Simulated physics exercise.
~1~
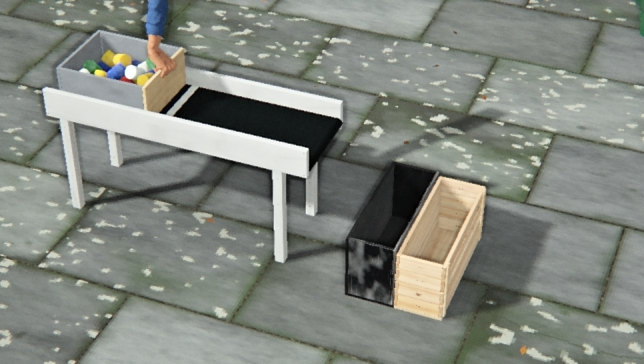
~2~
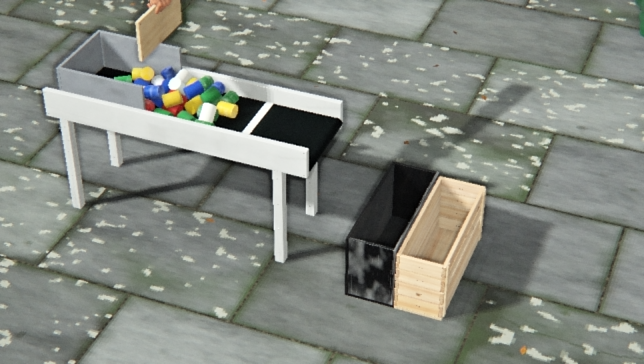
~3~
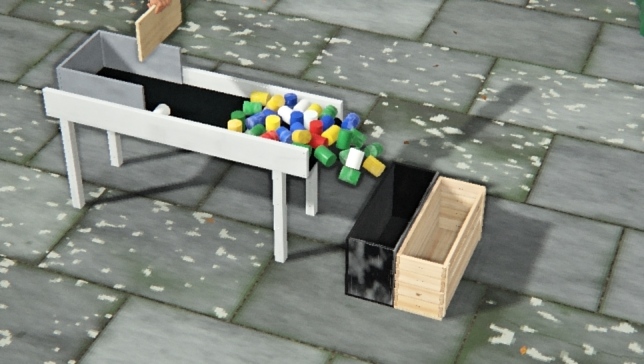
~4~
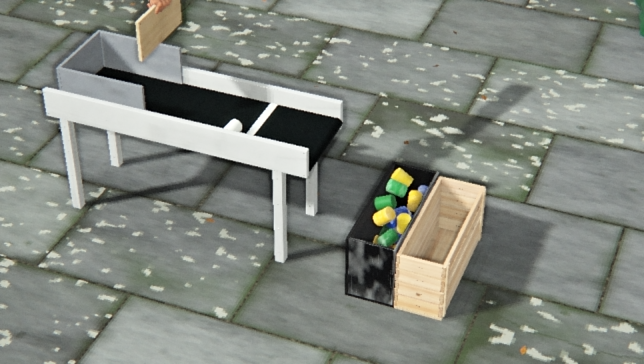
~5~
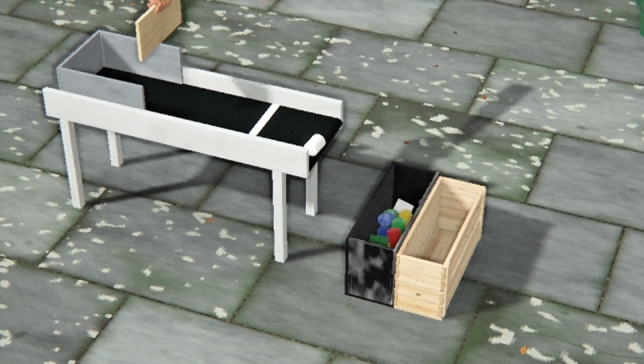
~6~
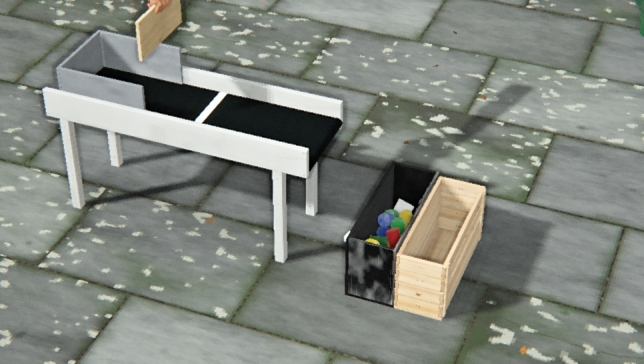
On a grey stone pavement, a hand lifted a wooden gate and a heap of colourful little jars rode a black belt rightward, tumbling off its end into a black tub, while one white straggler trailed behind and dropped short of it.
